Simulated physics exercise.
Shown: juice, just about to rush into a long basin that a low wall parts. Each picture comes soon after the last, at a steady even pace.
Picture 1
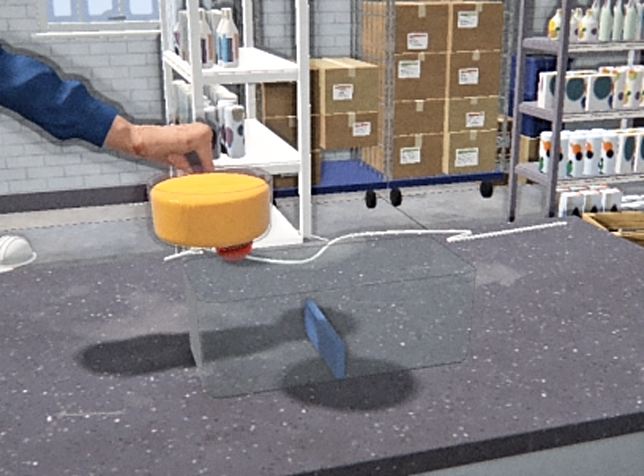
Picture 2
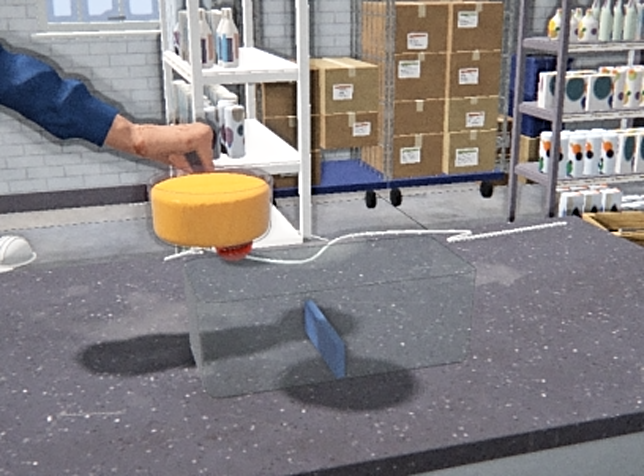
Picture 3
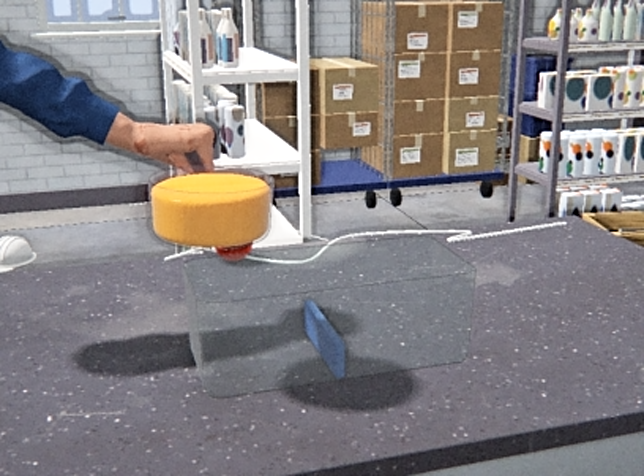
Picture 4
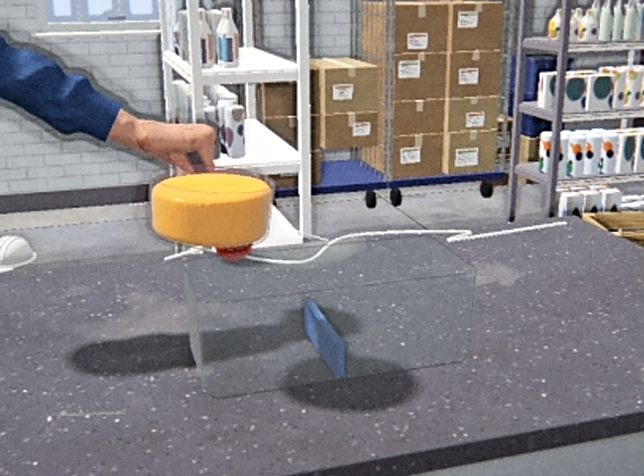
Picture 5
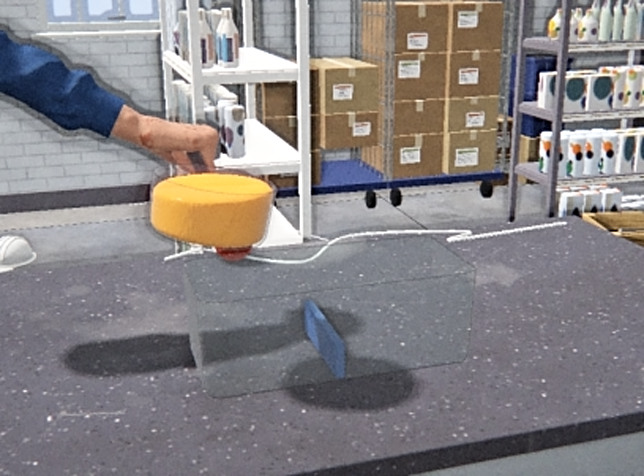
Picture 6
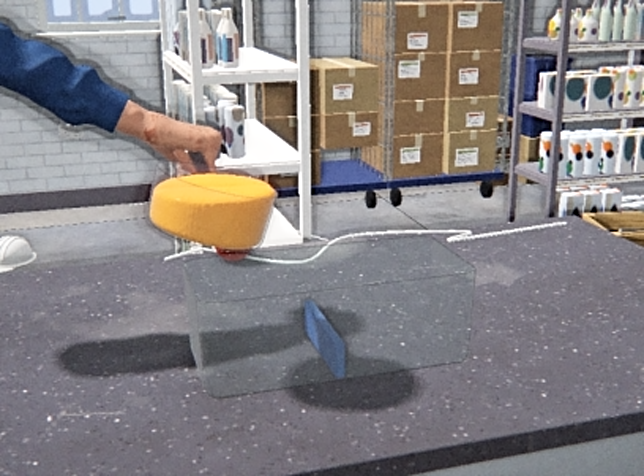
Yellow round container tilting slightly to the right beneath a hand, above a clear basin with a low blue wall inside.
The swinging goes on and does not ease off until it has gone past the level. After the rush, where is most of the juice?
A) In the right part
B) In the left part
In the left part.
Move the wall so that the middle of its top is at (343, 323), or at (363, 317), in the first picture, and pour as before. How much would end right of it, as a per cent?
In order, 10 and 10 in a hundred.
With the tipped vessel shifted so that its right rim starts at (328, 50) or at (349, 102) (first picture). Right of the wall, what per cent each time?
First about 90, then 95 per cent.
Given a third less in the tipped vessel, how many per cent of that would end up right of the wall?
It should come out close to 10 per cent.
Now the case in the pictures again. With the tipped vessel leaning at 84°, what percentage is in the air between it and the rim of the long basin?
30 %.
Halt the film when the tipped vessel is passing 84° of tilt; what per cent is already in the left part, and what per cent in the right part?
Left part 20 %; right part 20 %.
A moment on, the tilt is 84° and 31 per cent is still to pour, 21 is left of the wall and 19 right of it.
Next, the tilt is 119° and 2 per cent is still to pour, 62 is left of the wall and 33 right of it.
Then the tilt is 122° and 0 per cent is still to pour, 66 is left of the wall and 33 right of it.
Later the tilt is 122° and 0 per cent is still to pour, 66 is left of the wall and 33 right of it.
In the end 66 per cent lies left of the wall, 34 right of it and 1 outside.
